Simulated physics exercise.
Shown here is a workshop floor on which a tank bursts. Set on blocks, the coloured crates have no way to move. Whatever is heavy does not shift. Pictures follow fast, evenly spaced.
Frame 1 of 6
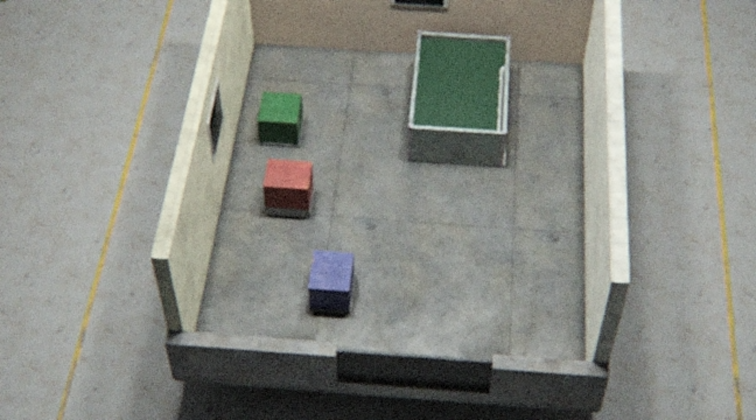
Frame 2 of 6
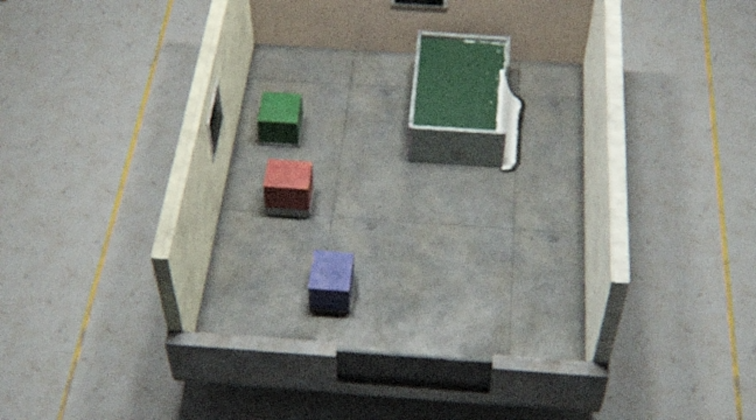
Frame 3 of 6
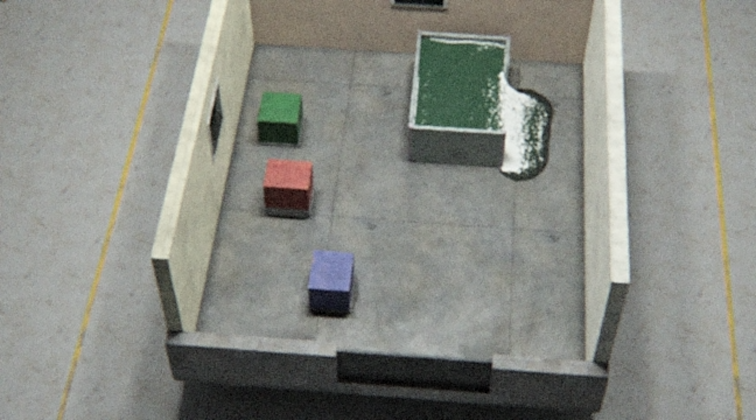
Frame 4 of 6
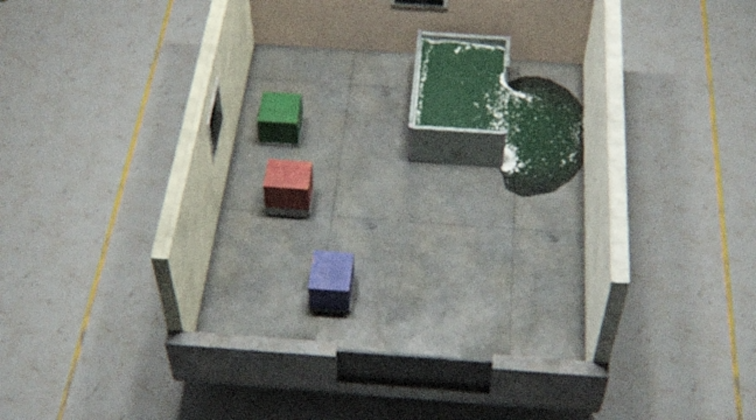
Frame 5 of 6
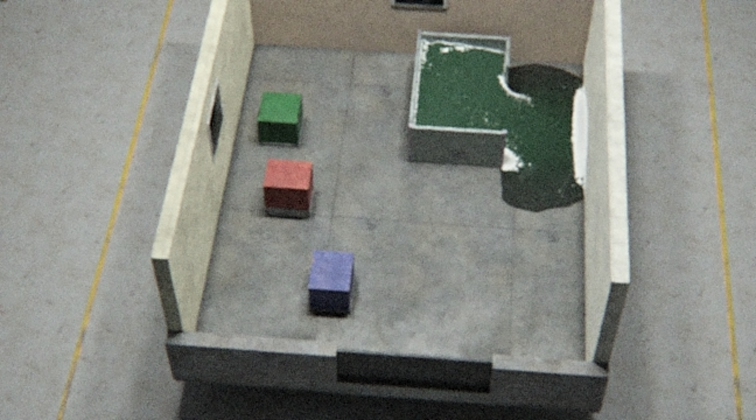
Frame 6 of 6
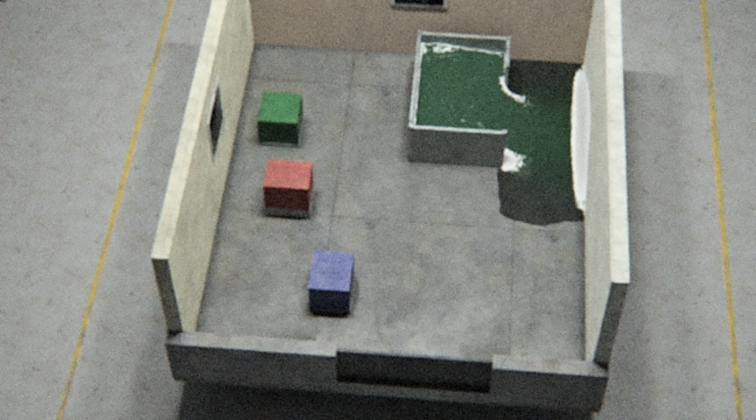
Green water pours from the tank's right side and spreads across the floor to the wall.
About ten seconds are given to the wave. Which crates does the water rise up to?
One by one: The red crate is missed by the water this time. The green crate is not missed by the water this time. The blue crate is not missed by the water this time.
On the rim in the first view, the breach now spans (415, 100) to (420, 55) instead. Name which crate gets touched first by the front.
The green one comes first.
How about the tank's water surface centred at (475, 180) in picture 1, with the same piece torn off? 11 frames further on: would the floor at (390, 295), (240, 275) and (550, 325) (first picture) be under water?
As listed: Clear, no water, flooded.
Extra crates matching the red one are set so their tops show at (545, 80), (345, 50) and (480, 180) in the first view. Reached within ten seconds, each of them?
Going through them in order, the first is overtopped, the second is not reached and the third is not reached.
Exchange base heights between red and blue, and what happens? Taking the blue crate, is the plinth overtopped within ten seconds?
As for the blue crate crate, it stays clear.
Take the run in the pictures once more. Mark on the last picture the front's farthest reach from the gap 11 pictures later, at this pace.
Best guess: Near (580, 386).
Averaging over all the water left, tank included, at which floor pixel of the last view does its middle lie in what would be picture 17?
It is around (514, 152).
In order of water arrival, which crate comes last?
Easy - the red one.
A moment on, water covers 15 % of the floor; the red crate not reached, the green crate not reached, the blue crate not reached.
Next, water covers 30 % of the floor; the red crate not reached, the green crate not reached, the blue crate not reached.
Then, water covers 55 % of the floor; the red crate not reached, the green crate not reached, the blue crate water round its plinth.
Later, water covers 80 % of the floor; the red crate water round its plinth, the green crate water round its plinth, the blue crate water round its plinth.
In the end, water covers 100 % of the floor; the red crate stayed above the water, the green crate was topped, the blue crate was topped.
